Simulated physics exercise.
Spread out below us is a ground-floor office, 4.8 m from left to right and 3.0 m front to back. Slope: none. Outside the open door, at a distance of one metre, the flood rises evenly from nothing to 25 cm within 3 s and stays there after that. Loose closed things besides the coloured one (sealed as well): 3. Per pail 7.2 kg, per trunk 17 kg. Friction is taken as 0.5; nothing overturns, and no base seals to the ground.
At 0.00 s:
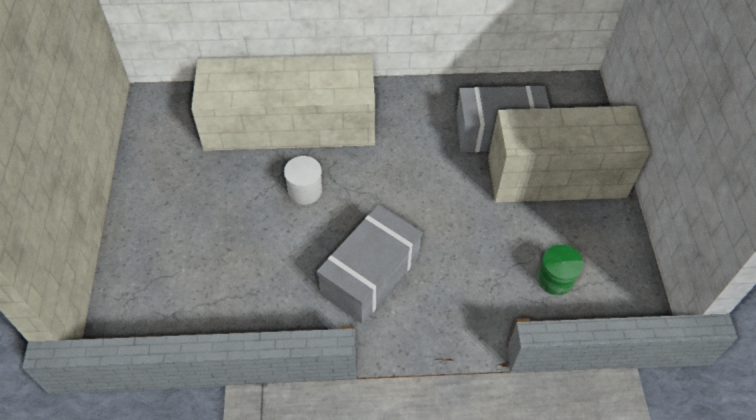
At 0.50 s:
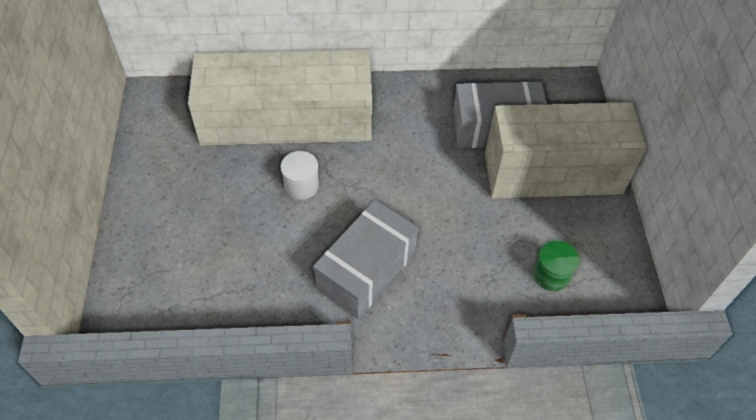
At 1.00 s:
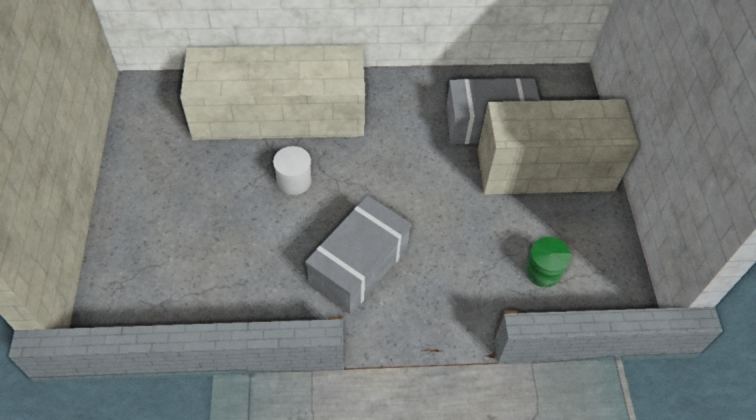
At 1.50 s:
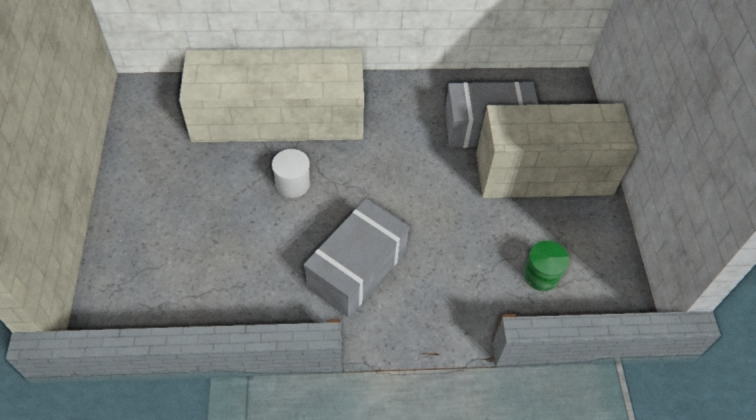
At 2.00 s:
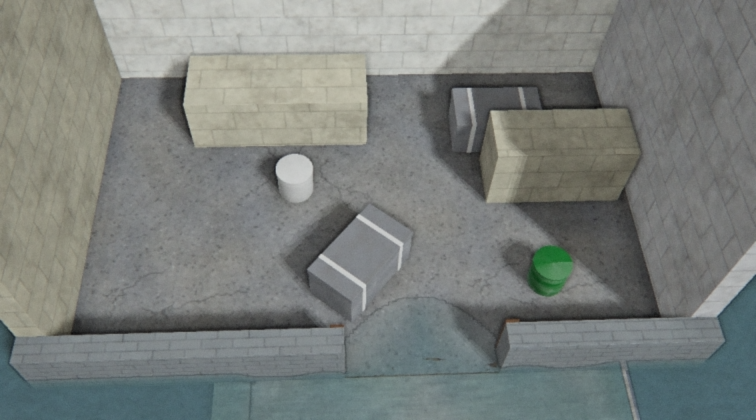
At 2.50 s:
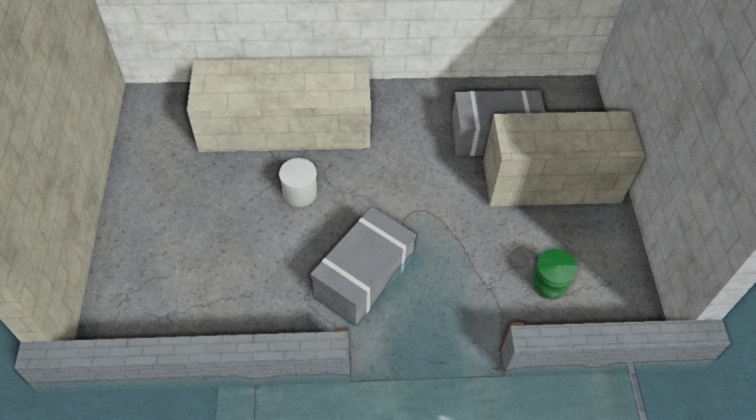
A walled, roofless room with a gritty grey floor is seen from high above, looking down past an opening in its low front wall. Two pale block-shaped structures stand left and right at the back, with one grey white-banded trunk behind the right one, another at centre, a white pail left of it and a green pail at right. The view sways slightly as bluish water spreads outside, then enters through the opening and reaches the central trunk, while the objects stay put.
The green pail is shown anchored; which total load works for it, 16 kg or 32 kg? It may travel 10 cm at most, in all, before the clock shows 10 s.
16 kg already.
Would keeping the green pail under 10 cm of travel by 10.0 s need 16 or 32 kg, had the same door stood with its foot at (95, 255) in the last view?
Then only the bigger mass works.
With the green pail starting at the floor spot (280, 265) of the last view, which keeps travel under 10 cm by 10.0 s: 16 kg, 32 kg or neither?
Short answer: Any load.
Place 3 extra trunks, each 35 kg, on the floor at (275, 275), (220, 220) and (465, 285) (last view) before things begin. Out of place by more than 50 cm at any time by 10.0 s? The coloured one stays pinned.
Order as asked: Stays within / goes beyond / goes beyond.
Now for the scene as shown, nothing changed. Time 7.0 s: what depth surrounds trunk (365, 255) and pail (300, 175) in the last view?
I'd estimate 8 cm for the first and 12 cm for the second.
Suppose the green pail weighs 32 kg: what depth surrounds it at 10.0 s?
Around 7 cm.
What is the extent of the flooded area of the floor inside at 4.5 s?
Wet: Near 8.0 m2.
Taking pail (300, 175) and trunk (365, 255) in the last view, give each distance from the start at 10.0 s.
Net displacement, in order: 140 cm; 40 cm.
After 3.5 s the green pail would be 0 cm from its start with 16 kg and 0 cm from its start with 32 kg; 1 cm of water round it then.
After 4.5 s the green pail would be 0 cm from its start with 16 kg and 0 cm from its start with 32 kg; 2 cm of water round it then.
After 7.0 s the green pail would be 0 cm from its start with 16 kg and 0 cm from its start with 32 kg; 3 cm of water round it then.
After 10.0 s the green pail would be 0 cm from its start with 16 kg and 0 cm from its start with 32 kg; 7 cm of water round it then.
